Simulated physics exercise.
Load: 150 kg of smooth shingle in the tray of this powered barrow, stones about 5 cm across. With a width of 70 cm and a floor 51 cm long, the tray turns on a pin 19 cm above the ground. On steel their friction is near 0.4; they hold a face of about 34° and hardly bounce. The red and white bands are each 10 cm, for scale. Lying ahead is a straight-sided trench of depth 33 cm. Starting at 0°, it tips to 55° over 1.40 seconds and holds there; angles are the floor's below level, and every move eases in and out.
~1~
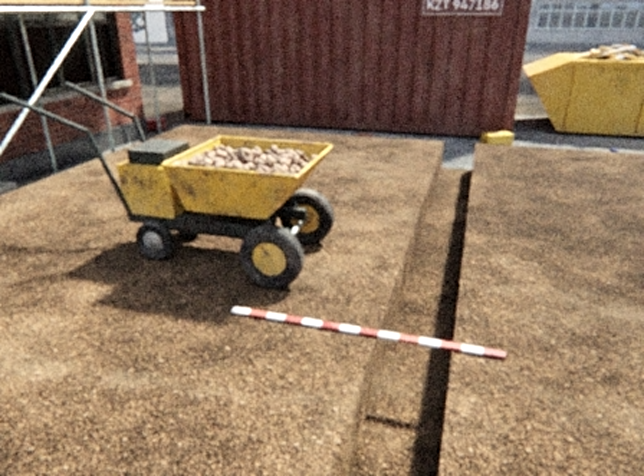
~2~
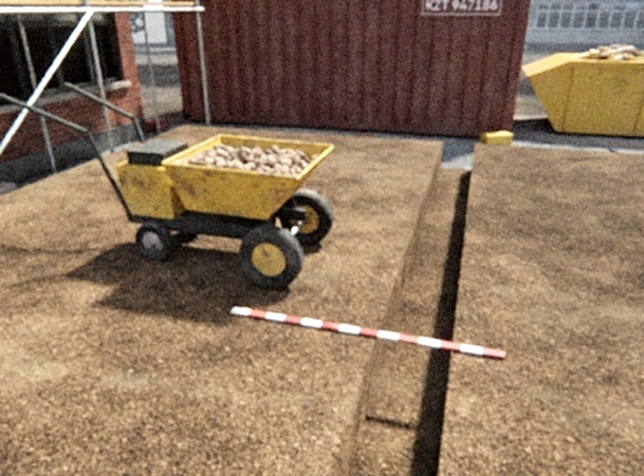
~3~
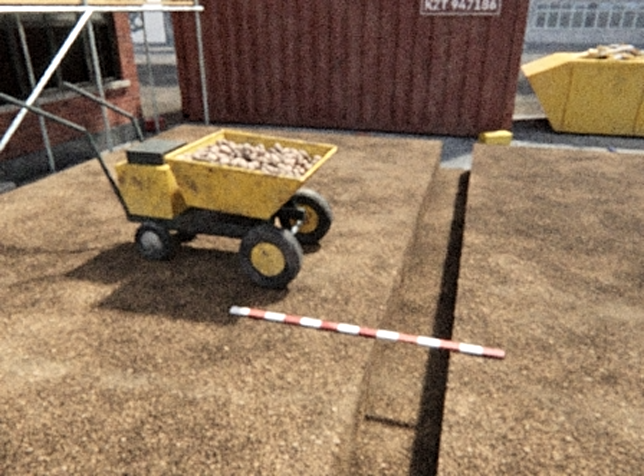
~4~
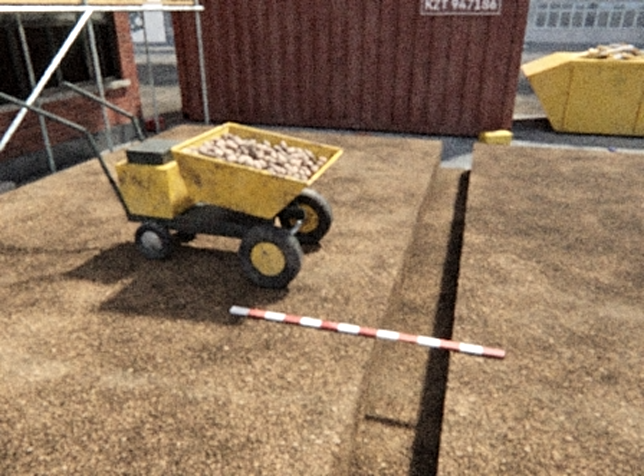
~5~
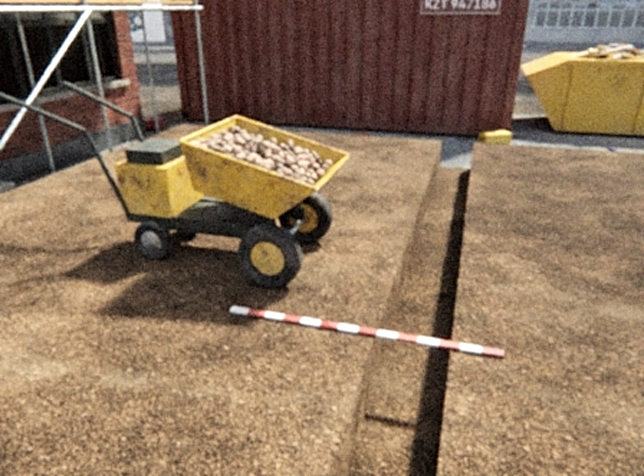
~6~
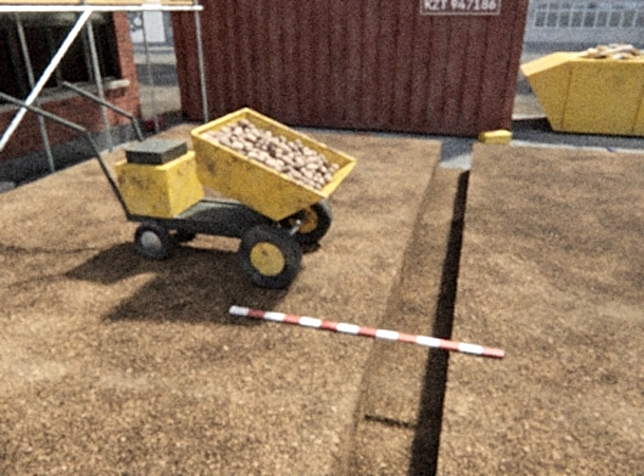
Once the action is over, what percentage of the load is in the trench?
About 53 in every hundred.
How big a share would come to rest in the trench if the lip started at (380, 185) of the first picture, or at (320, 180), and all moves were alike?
The first start gives about 30 per cent, the second about 65.
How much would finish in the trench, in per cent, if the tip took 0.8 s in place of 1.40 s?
Roughly 55 per cent would.
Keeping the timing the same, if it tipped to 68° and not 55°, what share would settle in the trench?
It would be close to 90 percent.
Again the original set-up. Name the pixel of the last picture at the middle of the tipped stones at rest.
The middle should be near (414, 315).
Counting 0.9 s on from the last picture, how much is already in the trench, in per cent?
Approx. 10 % of the load.
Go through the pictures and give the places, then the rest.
In the first picture, lip at (296, 177), floor tilted 0°, highest stones at (254, 153).
In the second picture, the tray is at 1°, its lip at (297, 178); the top of the load is at (250, 153).
In the third picture, lip at (301, 180), floor tilted 4°, highest stones at (231, 149).
In the fourth picture, the tray is at 9°, its lip at (308, 184); the top of the load is at (227, 144).
In the fifth picture, lip at (316, 189), floor tilted 15°, highest stones at (229, 135).
In the sixth picture, lip at (325, 197), floor tilted 21°, highest stones at (238, 129).
Then, 0.5 s after the last picture the floor is at 46°, 100 % in the tray; the foremost stones are at (354, 210).
Then, 0.9 s after the last picture the floor is at 55°, 83 % in the tray, 9 % short of the trench, 8 % in the trench; the foremost stones are at (425, 303).
Then, 1.3 s after the last picture the floor is at 55°, 59 % in the tray, 11 % short of the trench, 29 % in the trench; the foremost stones are at (448, 336).
Then, 3.2 s after the last picture the floor is at 55°, 31 % in the tray, 15 % short of the trench, 53 % in the trench; the foremost stones are at (451, 312).
